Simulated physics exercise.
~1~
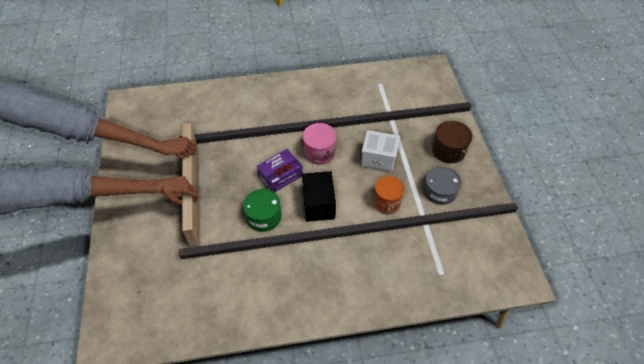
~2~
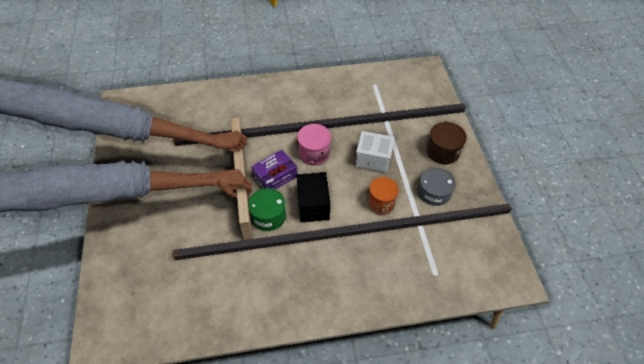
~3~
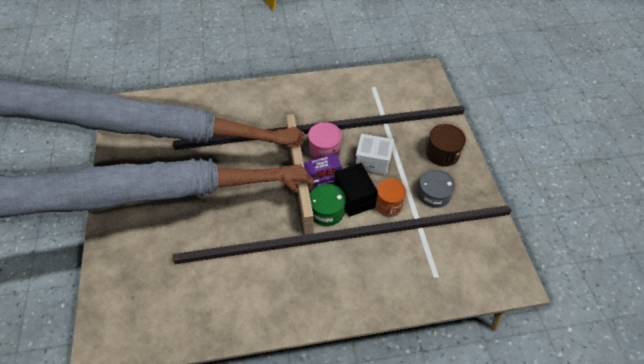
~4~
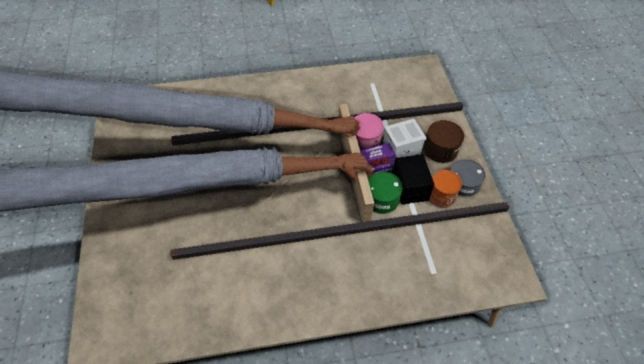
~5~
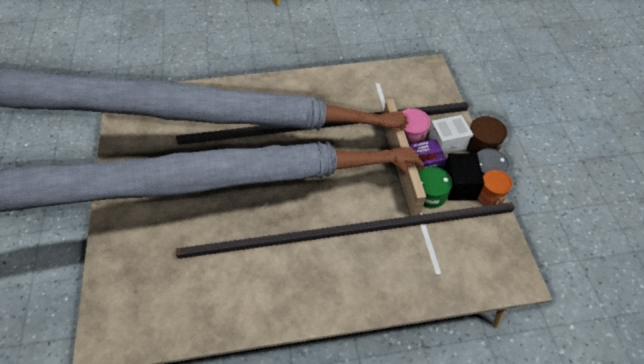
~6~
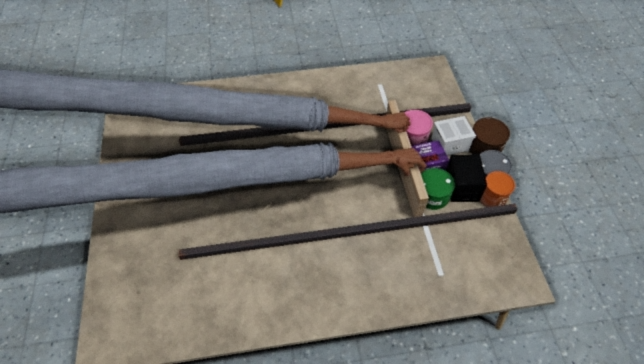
On a tan table set over a grey tiled floor, two hands pushed a wooden plank to the right between dark rails, gathering colourful tubs and boxes into a cluster and shoving them past a white line, then stopped with everything still on top.
